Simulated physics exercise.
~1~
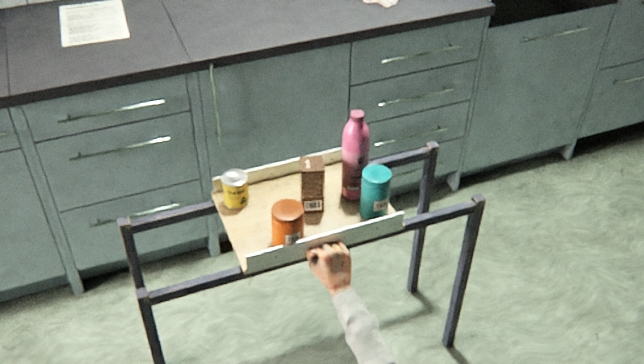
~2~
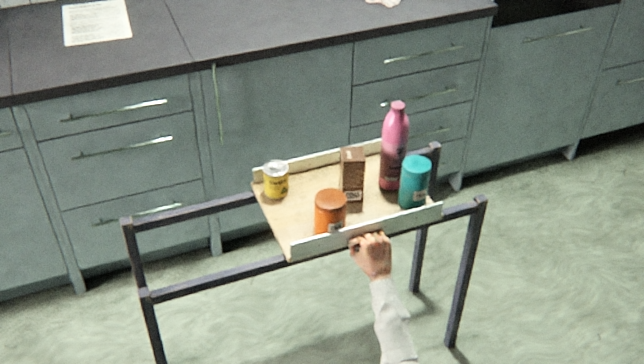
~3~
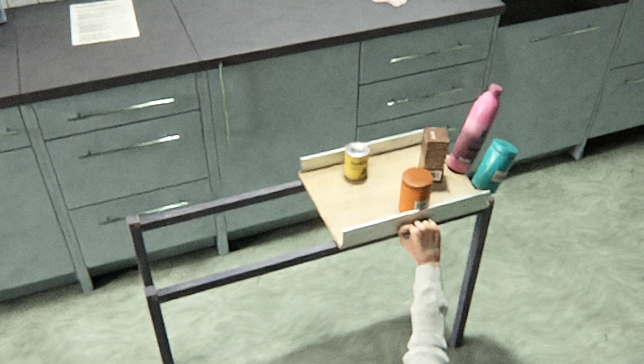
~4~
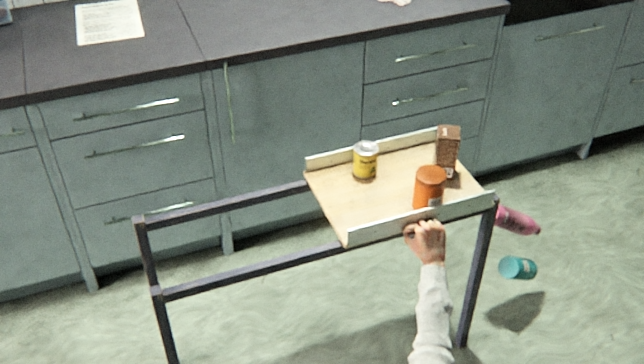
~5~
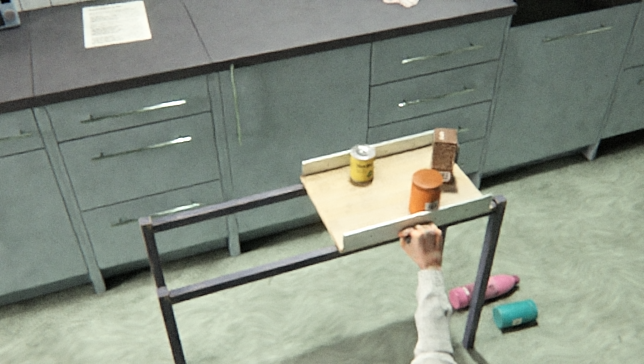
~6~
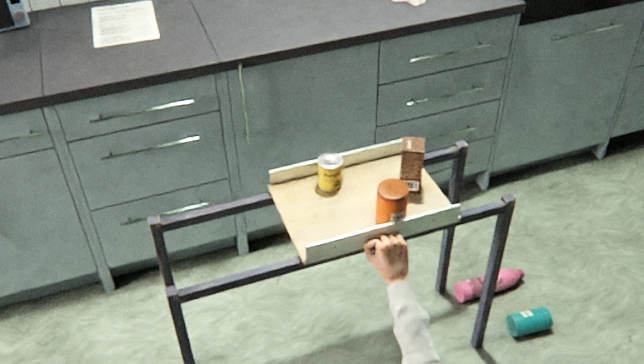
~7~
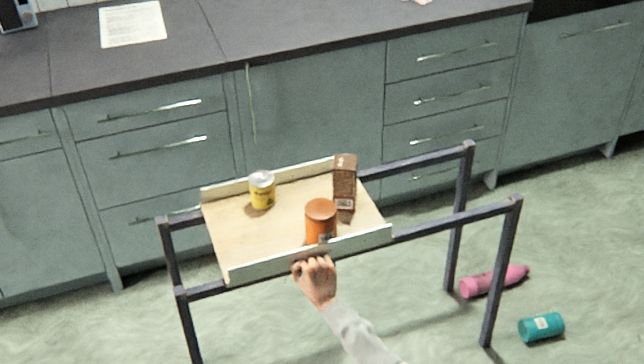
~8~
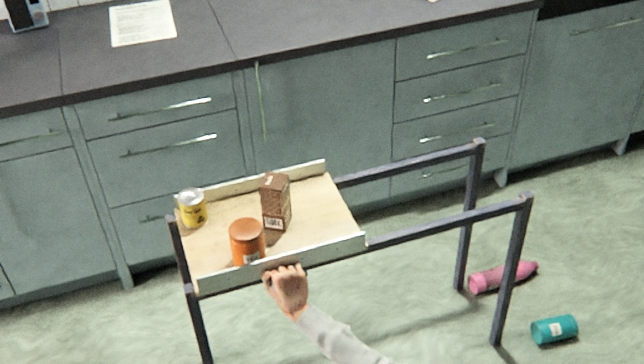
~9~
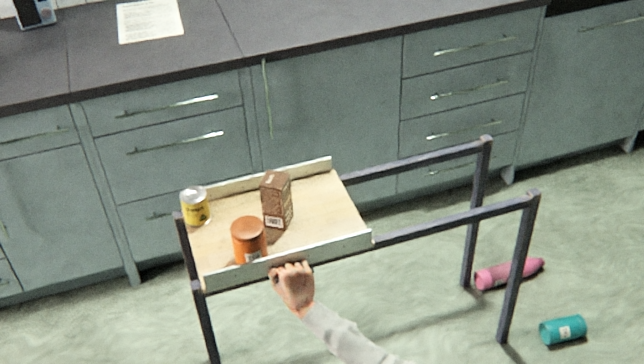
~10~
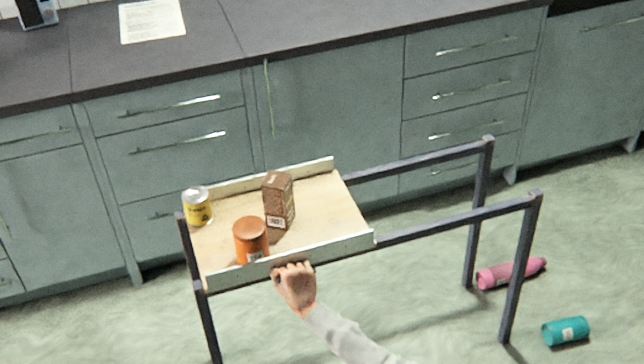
Tray pushed right by a hand, tipping pink bottle and turquoise jar onto the floor, then sliding left with three items upright.
